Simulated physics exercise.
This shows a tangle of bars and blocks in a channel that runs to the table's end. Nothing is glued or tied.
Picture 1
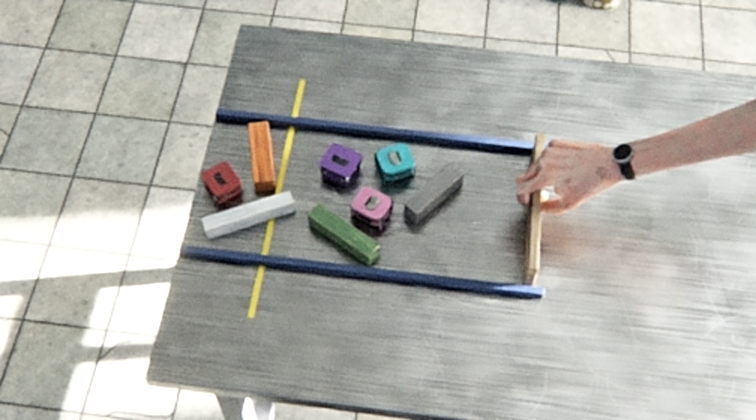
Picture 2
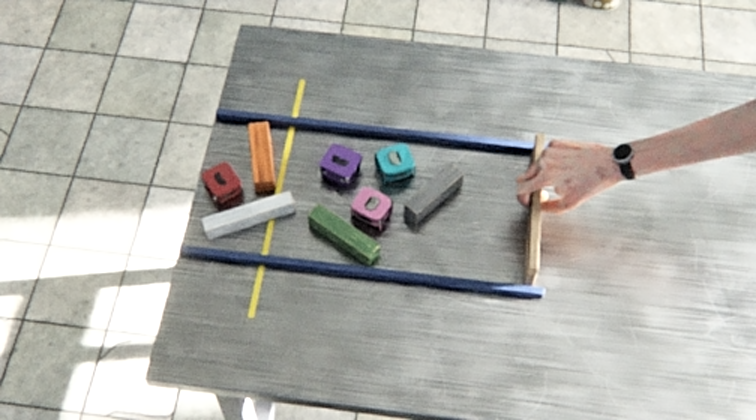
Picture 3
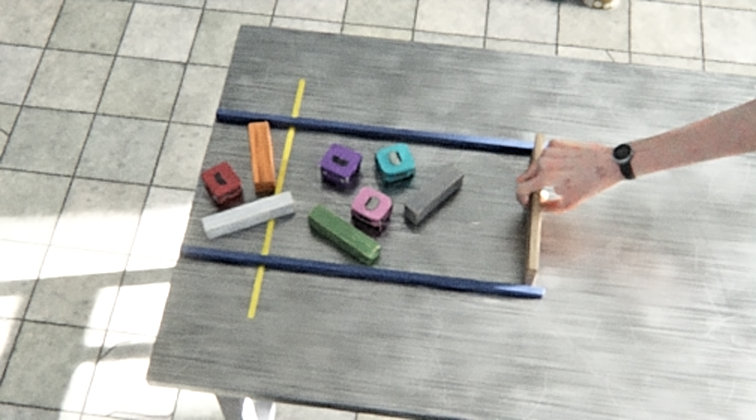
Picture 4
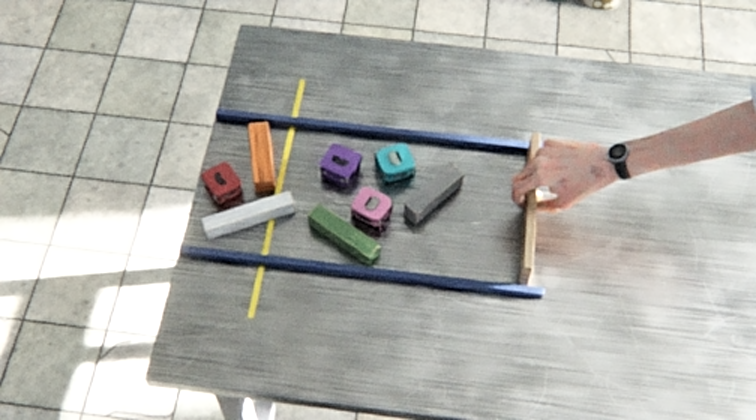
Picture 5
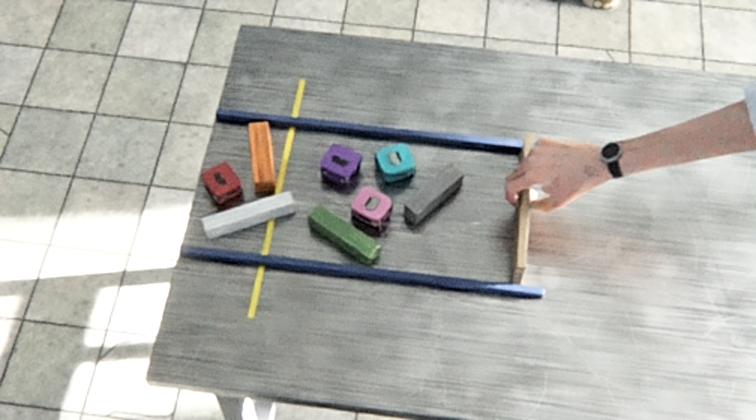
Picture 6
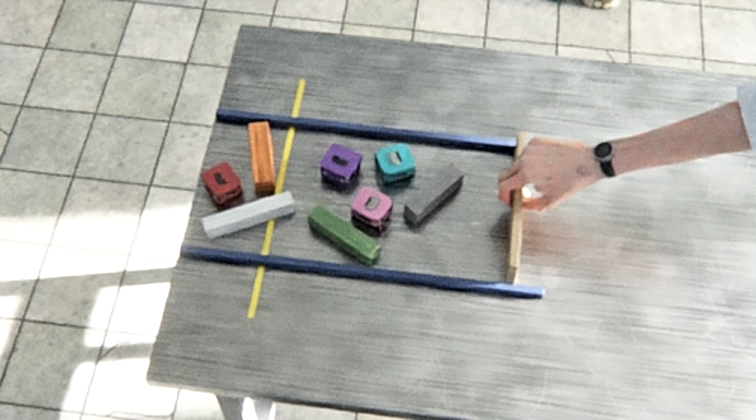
At the start, a hand rests on a wooden board at the right end of a channel between two blue rails, with coloured bars and small cases scattered to its left. The hand then slides the board slightly left, while the bars and cases stay still, untouched.
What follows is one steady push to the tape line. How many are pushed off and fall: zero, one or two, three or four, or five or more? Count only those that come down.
The number that fall off is one or two.
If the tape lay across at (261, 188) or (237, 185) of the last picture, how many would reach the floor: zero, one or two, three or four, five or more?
Taking them in turn, three or four; three or four.
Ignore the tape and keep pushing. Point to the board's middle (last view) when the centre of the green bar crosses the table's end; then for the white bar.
Near (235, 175) and (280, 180).
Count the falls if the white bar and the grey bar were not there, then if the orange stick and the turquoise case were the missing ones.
It would be 1 and 0.
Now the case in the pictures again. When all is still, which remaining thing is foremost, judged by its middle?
That is the white bar.
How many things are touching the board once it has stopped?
It touches 3.
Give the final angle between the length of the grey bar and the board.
About 0°.
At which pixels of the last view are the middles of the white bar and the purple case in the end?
First (185, 215), then (240, 146).
Soon after, none off yet; red case at rest near (223, 184); orange stick at rest near (262, 156); white bar at rest near (249, 215).
In the end, the number that fall off is one or two; gone, red case.
